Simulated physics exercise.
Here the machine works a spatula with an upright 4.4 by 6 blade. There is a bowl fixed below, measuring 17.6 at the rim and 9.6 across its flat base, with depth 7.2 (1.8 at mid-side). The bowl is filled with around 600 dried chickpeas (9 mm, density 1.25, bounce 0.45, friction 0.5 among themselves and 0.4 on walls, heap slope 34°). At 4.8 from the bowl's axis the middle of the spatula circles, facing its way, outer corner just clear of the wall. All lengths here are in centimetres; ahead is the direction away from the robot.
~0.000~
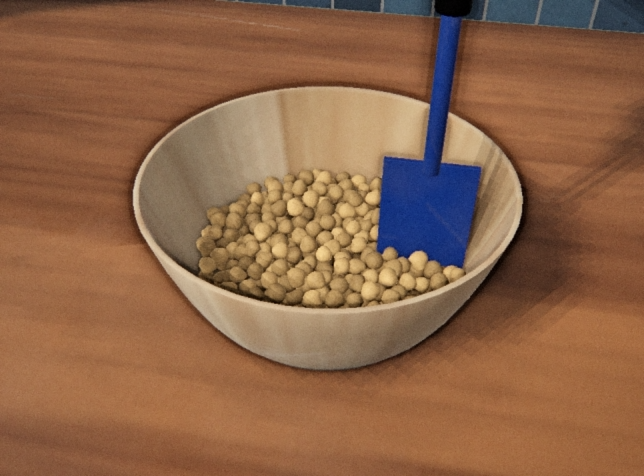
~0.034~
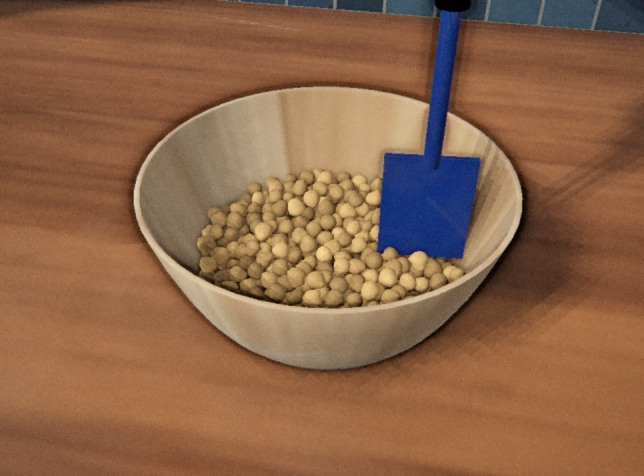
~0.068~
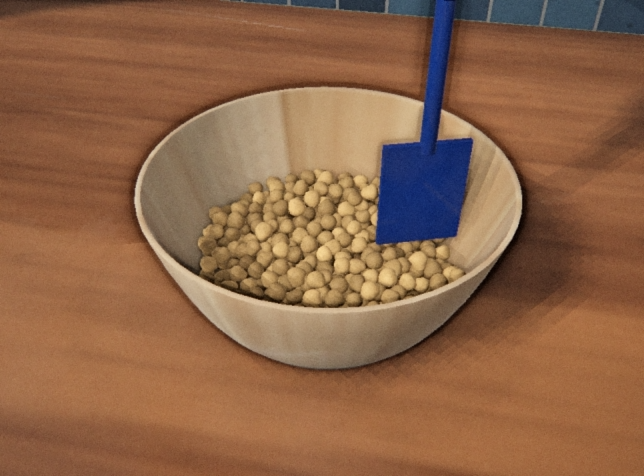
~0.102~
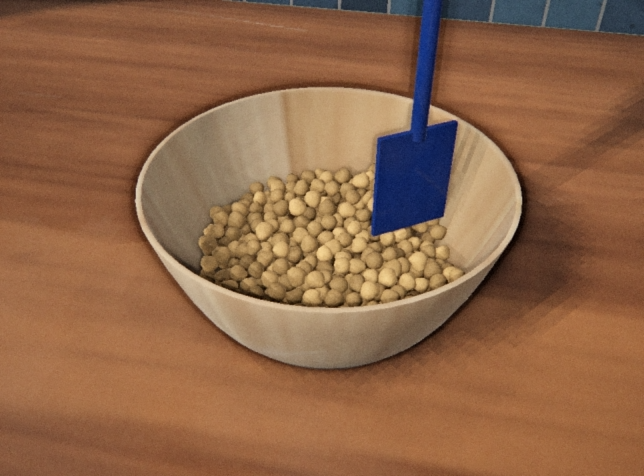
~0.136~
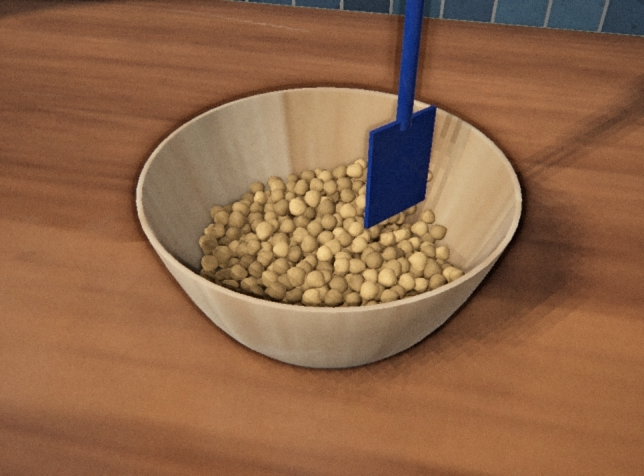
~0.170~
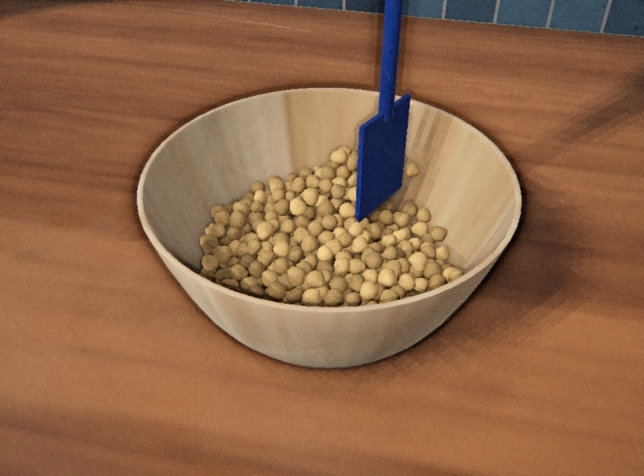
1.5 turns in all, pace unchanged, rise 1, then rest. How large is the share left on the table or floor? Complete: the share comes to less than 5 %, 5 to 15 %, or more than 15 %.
The share comes to less than 5 %.
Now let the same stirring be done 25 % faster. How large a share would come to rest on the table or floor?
Then about 0 per cent.
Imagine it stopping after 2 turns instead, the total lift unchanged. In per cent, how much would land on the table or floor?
It would be around 0 per cent.
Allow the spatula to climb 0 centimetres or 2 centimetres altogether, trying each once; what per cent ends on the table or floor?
Estimates: 0 % then 0 %.
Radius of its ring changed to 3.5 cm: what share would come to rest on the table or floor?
It would be near 0 per cent.
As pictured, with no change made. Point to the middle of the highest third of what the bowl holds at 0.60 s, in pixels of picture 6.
I'd put it at around (321, 299).
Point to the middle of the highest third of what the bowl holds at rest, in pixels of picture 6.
Centre of top third: Approx. (291, 247).
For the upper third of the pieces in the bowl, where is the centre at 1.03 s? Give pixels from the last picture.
Centre estimate: (339, 195).
After 0.60 s, 251° round, highest piece 8 above the table; 604 in the bowl.
After 1.03 s, 78° round, highest piece 8 above the table; 603 in the bowl, 1 on the table or floor.
After 1.45 s, 180° round, highest piece 6 above the table; 601 in the bowl, 3 on the table or floor.
After 2.15 s, 180° round, highest piece 6 above the table; 601 in the bowl, 3 on the table or floor.
At rest, 601 in the bowl, 3 on the table or floor. That is 0 % on the table or floor.
